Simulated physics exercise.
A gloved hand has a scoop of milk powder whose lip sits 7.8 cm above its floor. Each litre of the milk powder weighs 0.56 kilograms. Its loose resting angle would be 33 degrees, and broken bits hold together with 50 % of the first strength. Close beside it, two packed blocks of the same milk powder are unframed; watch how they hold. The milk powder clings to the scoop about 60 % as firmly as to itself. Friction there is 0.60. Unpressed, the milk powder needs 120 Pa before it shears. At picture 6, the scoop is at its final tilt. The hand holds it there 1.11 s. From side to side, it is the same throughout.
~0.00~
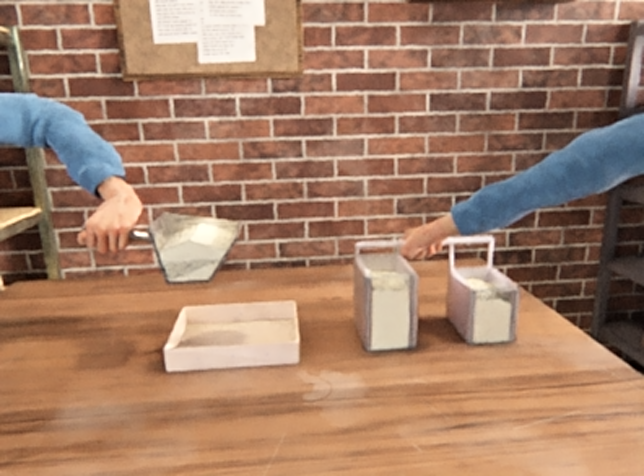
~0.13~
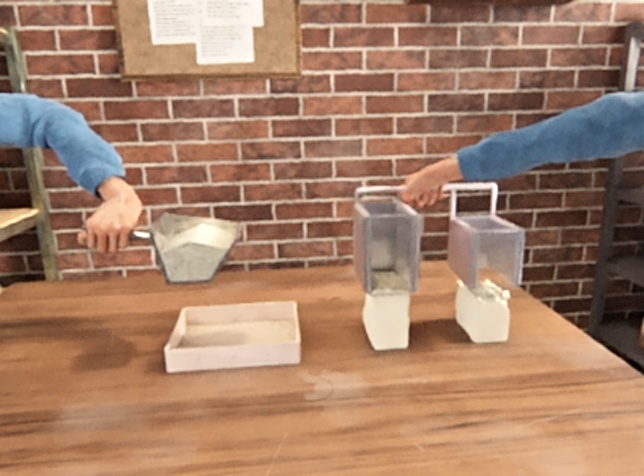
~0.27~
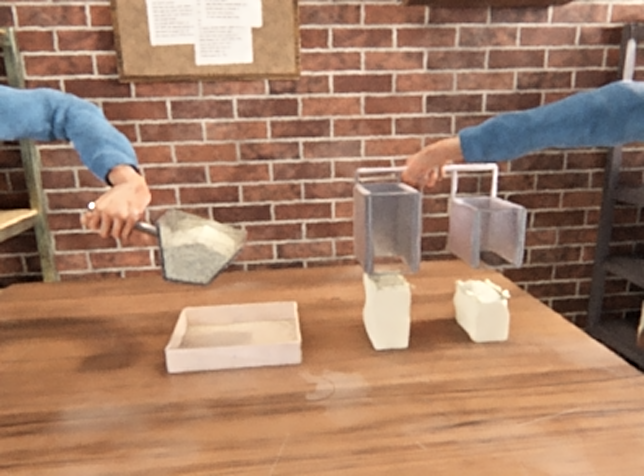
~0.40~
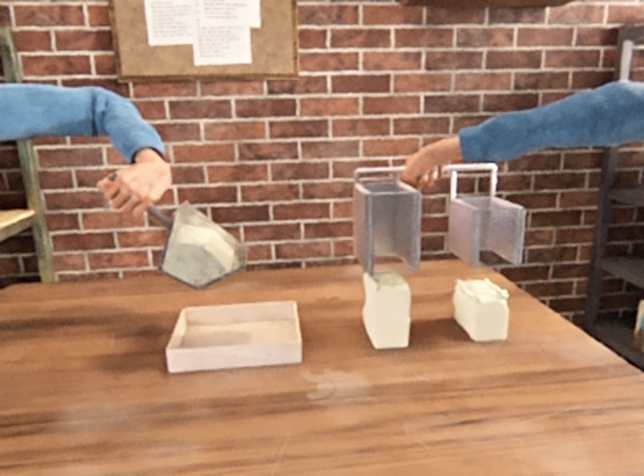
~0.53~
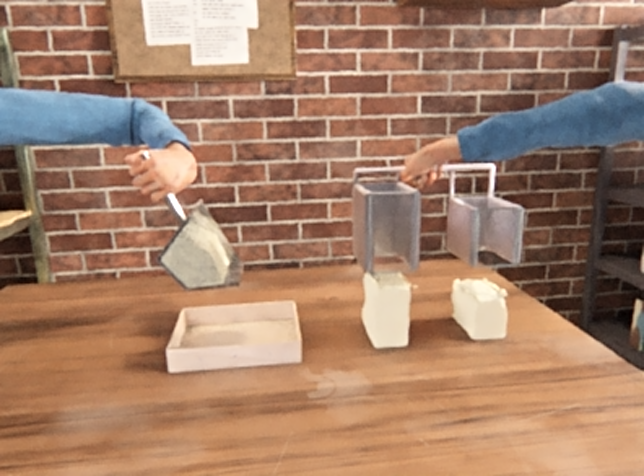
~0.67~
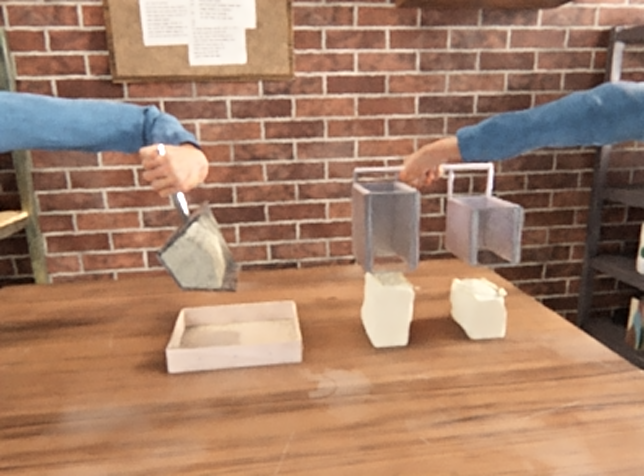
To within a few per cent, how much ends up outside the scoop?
About 0 %.
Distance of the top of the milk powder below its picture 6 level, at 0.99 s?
I'd put it at close to 0.0 cm.
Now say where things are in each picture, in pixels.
The first frame shows lip at (234, 238), tilt 0 degrees; crest of the milk powder at (187, 242); block heights 13 cm, 9.7 cm (left to right).
The second frame shows lip at (235, 239), tilt 0 degrees; crest of the milk powder at (193, 242); block heights 13 cm, 9.6 cm (left to right).
The third frame shows lip at (240, 248), tilt 11 degrees; crest of the milk powder at (194, 243); block heights 13 cm, 9.6 cm (left to right).
The fourth frame shows lip at (243, 266), tilt 32 degrees; crest of the milk powder at (172, 242); block heights 13 cm, 9.6 cm (left to right).
The fifth frame shows lip at (238, 282), tilt 52 degrees; crest of the milk powder at (180, 238); block heights 13 cm, 9.6 cm (left to right).
The sixth frame shows lip at (235, 288), tilt 61 degrees; crest of the milk powder at (184, 237); block heights 13 cm, 9.6 cm (left to right).
After 0.81 s, the scoop is at 61 degrees and 0 % has left it.
After 0.99 s, the scoop is at 61 degrees and 0 % has left it.
After 1.16 s, the scoop is at 61 degrees and 0 % has left it.
After 1.33 s, the scoop is at 61 degrees and 0 % has left it.
After 1.44 s, the scoop is at 61 degrees and 0 % has left it.
